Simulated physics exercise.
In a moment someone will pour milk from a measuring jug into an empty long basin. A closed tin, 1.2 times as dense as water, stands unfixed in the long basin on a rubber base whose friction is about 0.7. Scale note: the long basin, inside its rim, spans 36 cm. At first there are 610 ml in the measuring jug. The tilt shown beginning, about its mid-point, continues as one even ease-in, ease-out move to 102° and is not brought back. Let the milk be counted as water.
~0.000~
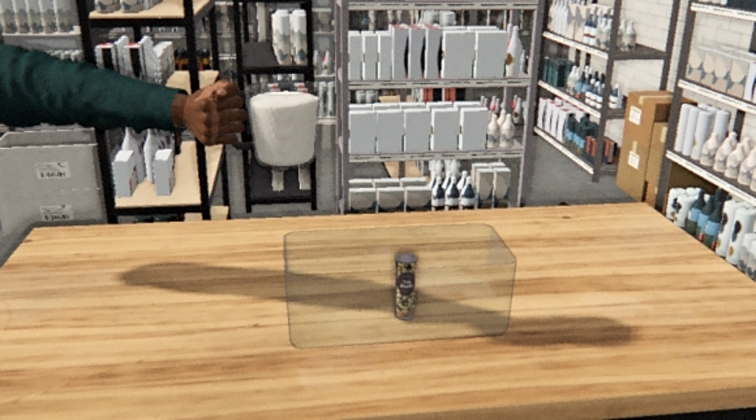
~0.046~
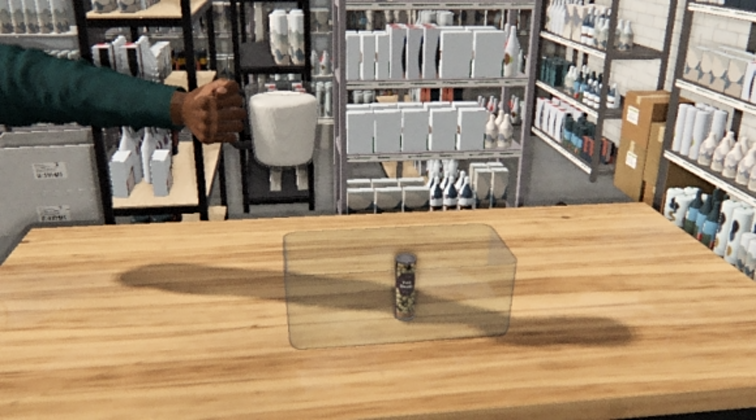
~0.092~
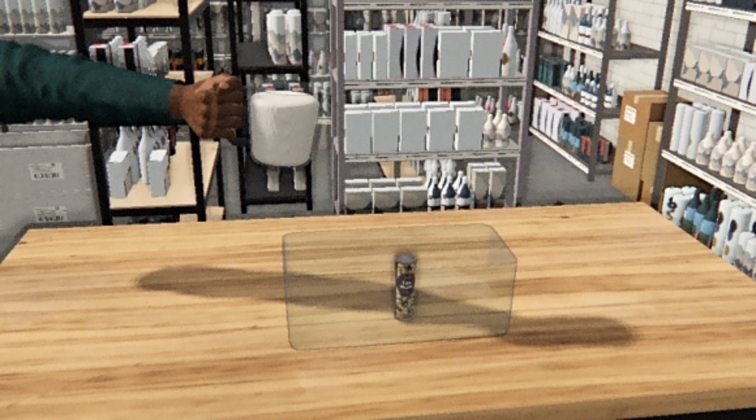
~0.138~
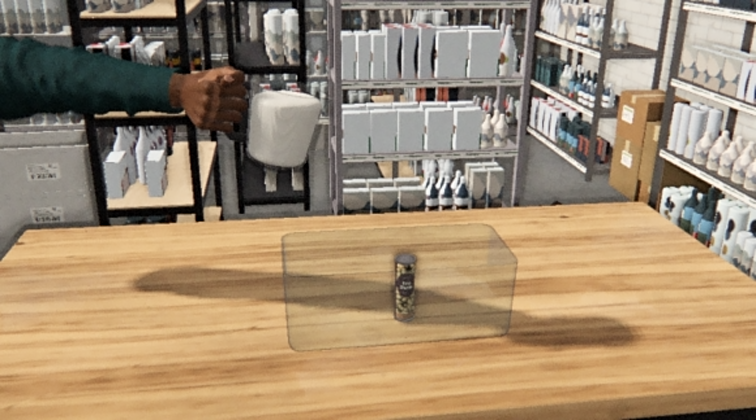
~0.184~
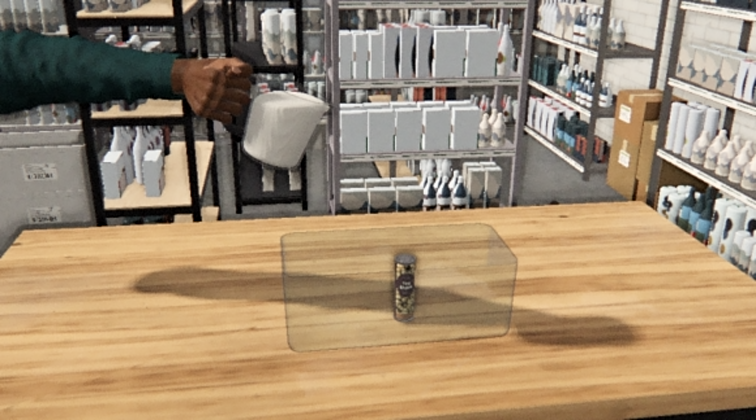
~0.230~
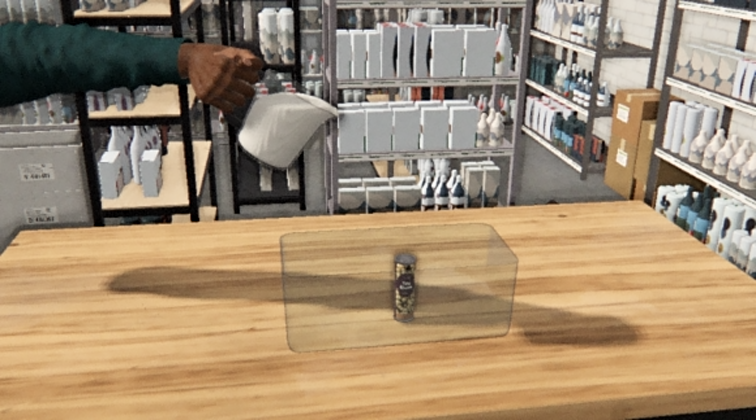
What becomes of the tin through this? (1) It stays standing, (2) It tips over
It tips over.
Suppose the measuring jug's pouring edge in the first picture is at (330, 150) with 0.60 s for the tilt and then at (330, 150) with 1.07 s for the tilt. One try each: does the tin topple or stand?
The tin stays vertical the first time and stays vertical the second time.
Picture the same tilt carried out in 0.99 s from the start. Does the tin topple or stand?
Result: Tin tipped over.
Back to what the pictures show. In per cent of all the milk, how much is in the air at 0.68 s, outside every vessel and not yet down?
Near 26 in a hundred.
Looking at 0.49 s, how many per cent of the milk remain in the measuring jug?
I'd estimate some 52 % remains.
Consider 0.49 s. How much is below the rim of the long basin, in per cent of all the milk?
Around 9 percent.
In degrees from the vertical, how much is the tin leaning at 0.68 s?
Lean: Around 5° from upright.
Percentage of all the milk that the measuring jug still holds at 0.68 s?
Close to 12 in a hundred.
By 0.49 s the tilt is 94° and 51 per cent is still to pour; the tin stands where it began.
By 0.68 s the tilt is 102° and 12 per cent is still to pour; the tin leans 7°.
By 0.88 s the tilt is 102° and 1 per cent is still to pour; the tin leans 32°.
By 1.10 s the tilt is 102° and 0 per cent is still to pour; the tin lies on its side.
At rest the tin lies on its side.
